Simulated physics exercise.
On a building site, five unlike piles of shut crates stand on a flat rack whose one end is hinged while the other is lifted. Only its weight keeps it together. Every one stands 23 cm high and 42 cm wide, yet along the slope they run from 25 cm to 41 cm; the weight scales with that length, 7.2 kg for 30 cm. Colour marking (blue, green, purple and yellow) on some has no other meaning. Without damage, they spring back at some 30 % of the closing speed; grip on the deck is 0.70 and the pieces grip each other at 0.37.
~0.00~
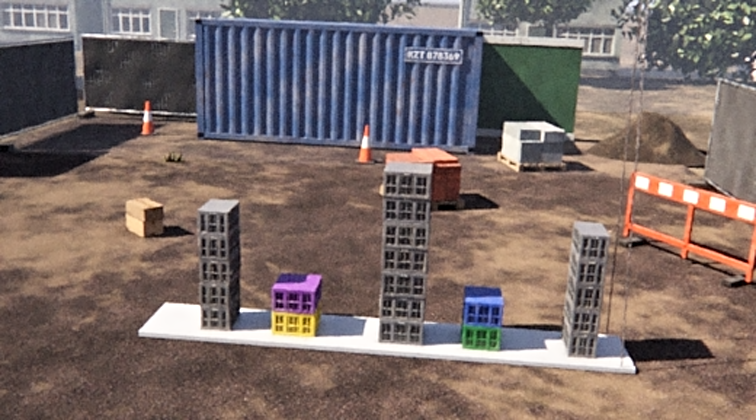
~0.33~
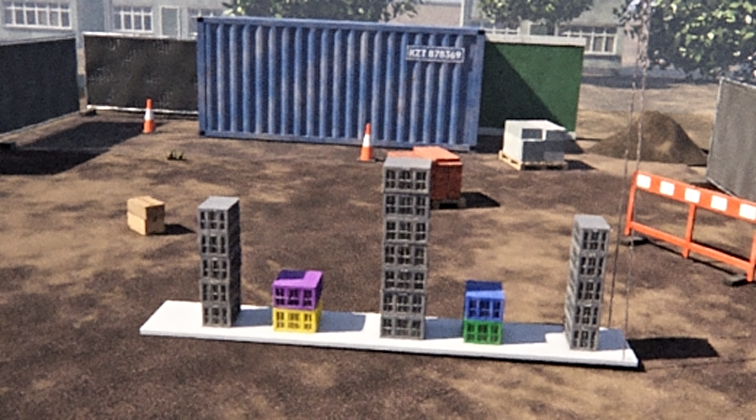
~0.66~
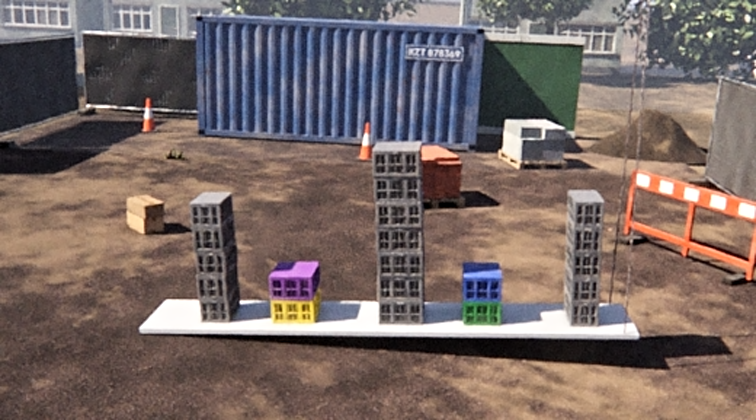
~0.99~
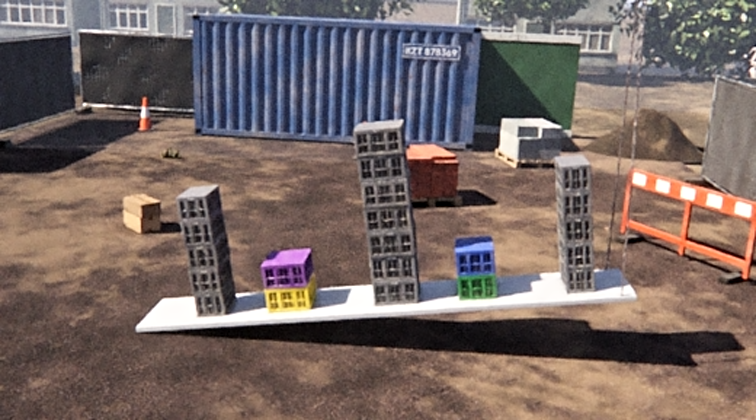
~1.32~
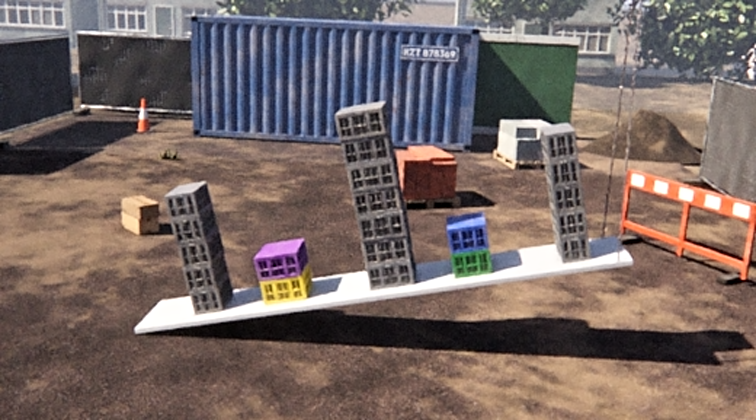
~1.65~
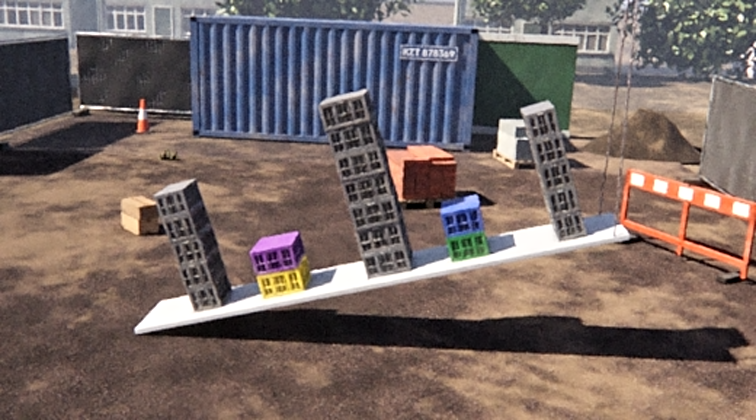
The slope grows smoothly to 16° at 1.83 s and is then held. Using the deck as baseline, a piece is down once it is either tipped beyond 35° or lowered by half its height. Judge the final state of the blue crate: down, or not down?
Down.
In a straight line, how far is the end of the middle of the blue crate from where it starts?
Around 110 cm, start to finish.
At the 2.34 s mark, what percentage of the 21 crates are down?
By then, 50 per cent.
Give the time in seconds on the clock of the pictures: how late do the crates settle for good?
Time: About 5.5 s.
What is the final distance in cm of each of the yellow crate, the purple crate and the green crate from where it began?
About: Yellow 40, purple 90, green 90.
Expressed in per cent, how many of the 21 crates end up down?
Estimate: Close to 90%.
By 1.98 s, slope 16°; none of the 21 crates down, 17 disturbed; blue crate unmoved.
By 2.34 s, slope 16°; 11 of the 21 crates down; blue crate tilted 12°.
By 2.78 s, slope 16°; 18 of the 21 crates down; blue crate tilted 44°, 14 cm lower; purple crate tilted 8°.
By 3.72 s, slope 16°; 19 of the 21 crates down; blue crate on its side; purple crate on its side.
When it is over (5.7 s), slope 16°; 19 of the 21 crates down; blue crate on its side; purple crate on its side; yellow crate moved 25 mm. In pixels of the last frame, middles, blue crate near (374, 250), purple crate near (209, 278).
